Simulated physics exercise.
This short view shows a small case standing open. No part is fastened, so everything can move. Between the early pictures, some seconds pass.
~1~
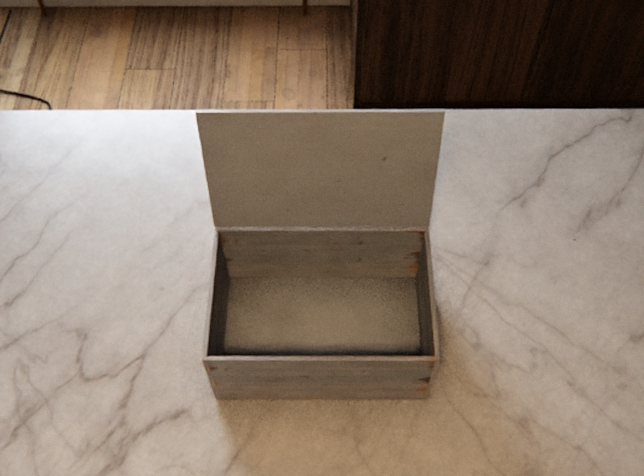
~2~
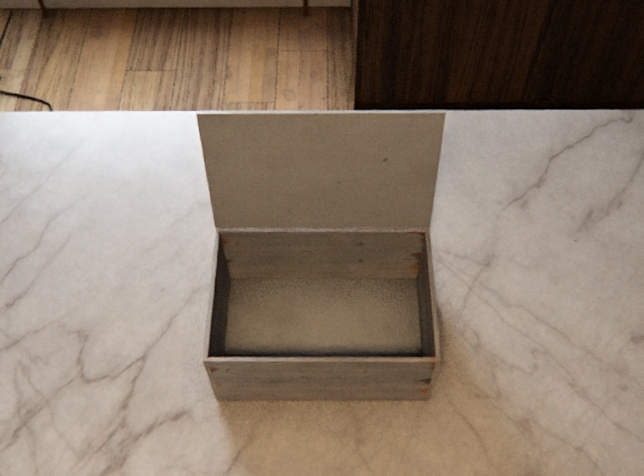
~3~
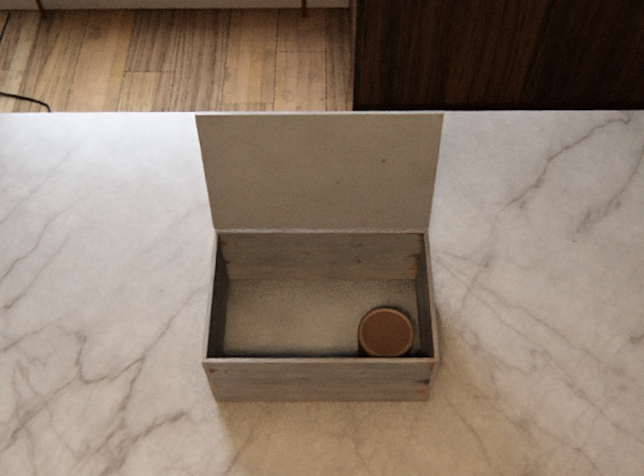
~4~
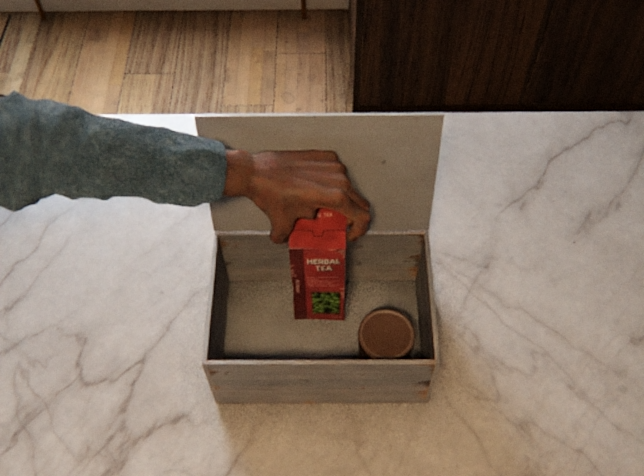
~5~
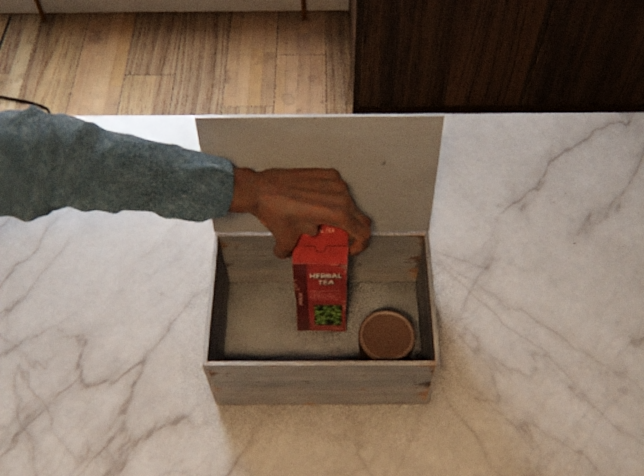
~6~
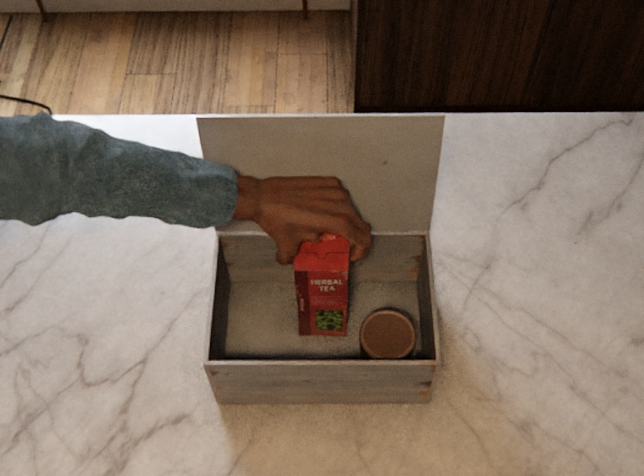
In an open box, a brown tin appears, then a hand lowers a red carton.
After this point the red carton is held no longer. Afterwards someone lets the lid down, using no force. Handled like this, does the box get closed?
The lid stays off the edge.
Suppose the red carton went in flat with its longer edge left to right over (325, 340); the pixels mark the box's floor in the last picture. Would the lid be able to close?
Then the box lid comes to rest down.
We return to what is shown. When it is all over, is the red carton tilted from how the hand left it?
As it turns out, it keeps its original angle.
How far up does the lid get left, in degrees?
Roughly 70 degrees above the rim.
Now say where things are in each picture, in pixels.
In the first picture, the last thing is not in view yet.
In the second picture, the last thing is not in view yet.
In the third picture, the last thing is not in view yet; brown tin (384, 347).
In the fourth picture, on its way; red carton (319, 263); brown tin (385, 349).
In the fifth picture, on its way; red carton (321, 277); brown tin (385, 350).
In the sixth picture, put in, still held; red carton (323, 283); brown tin (386, 349).
Then, 1.30 s after the last picture, lid 82° above the rim.
Then, 2.20 s after the last picture, lid 68° above the rim.
At rest, lid 68° above the rim; both in place. Seen from the same camera at the end, red carton near (323, 283).
